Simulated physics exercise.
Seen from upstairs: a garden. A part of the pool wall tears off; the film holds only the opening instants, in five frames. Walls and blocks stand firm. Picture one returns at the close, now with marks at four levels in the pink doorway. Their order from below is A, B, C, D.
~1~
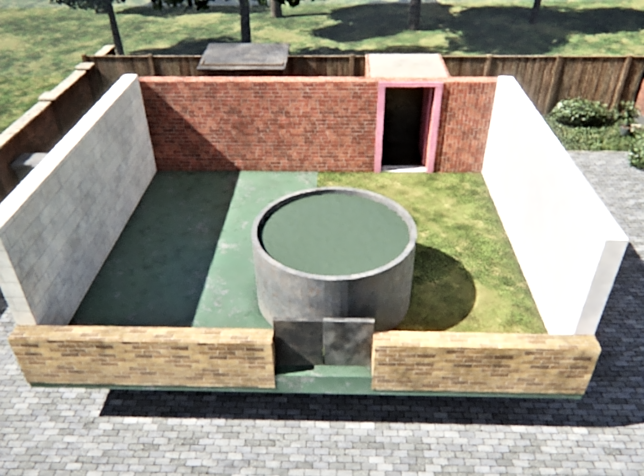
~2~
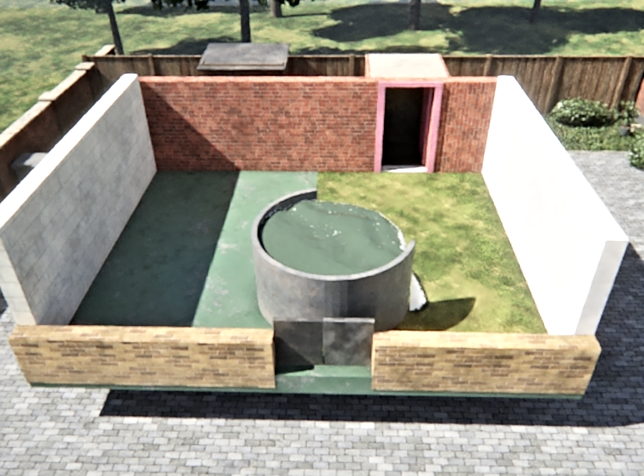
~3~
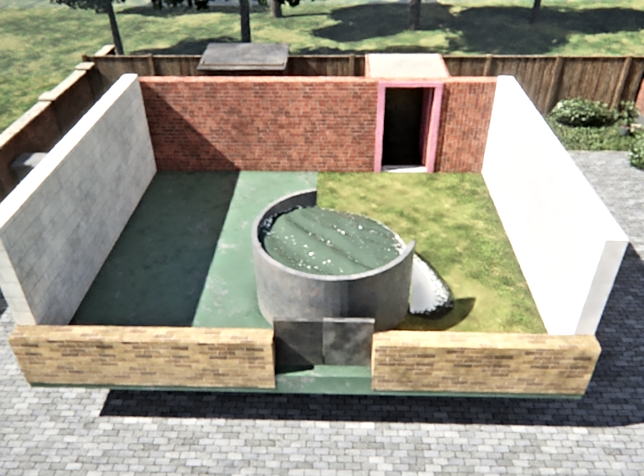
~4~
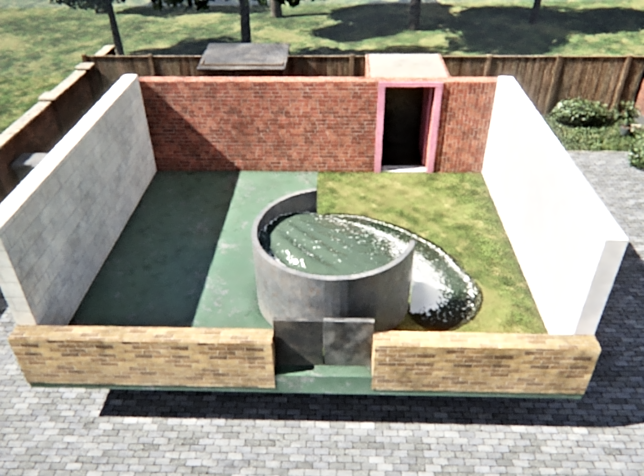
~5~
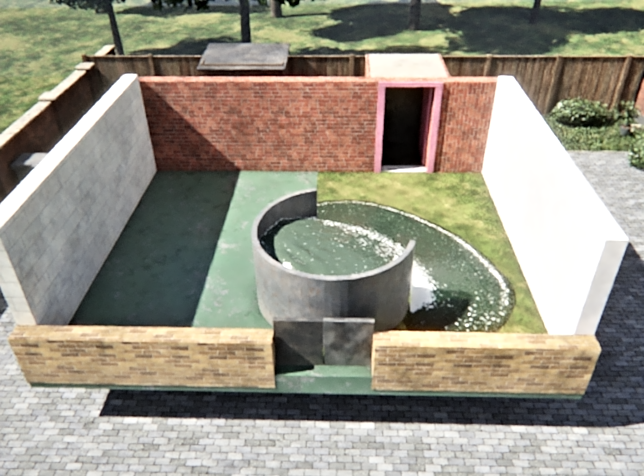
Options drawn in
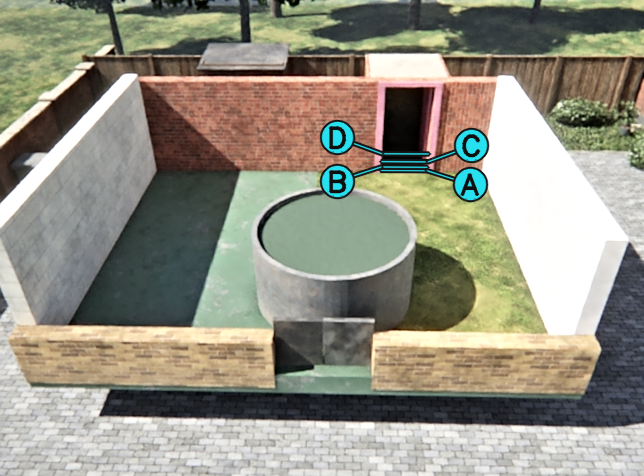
The clip opens on a walled yard seen from above, with a round grey tank of still green water at its middle. A section of the tank's right side is suddenly gone, and water pours out through the gap. The foaming water spreads rightward across the grass in a widening, rounded sheet.
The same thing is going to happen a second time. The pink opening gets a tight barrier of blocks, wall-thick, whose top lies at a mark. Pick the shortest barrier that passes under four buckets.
D will do.
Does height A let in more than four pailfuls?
Yes, it does.
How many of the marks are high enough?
One of the four.
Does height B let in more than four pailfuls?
Yes.
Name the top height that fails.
It is C.
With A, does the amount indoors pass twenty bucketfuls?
Yes, clearly.
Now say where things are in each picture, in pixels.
Water in the pool at rest, its middle at (334, 233); foot of the pink doorway at (403, 172); shut gate at (323, 327).
Water covers 2 % of the ground and shows as far out as (412, 310).
Water covers 6 % of the ground and shows as far out as (446, 304).
Water covers 12 % of the ground and shows as far out as (476, 305).
Water covers 21 % of the ground and shows as far out as (498, 302).
On the marked copy, A at (403, 170); B at (404, 167); C at (404, 161); D at (405, 153); from the bottom up A, B, C, D.
With A, dozens of bucketfuls pour in.
With B, dozens of bucketfuls pour in.
With C, about 9 bucketfuls get in.
With D, a splash gets over, under a bucket.
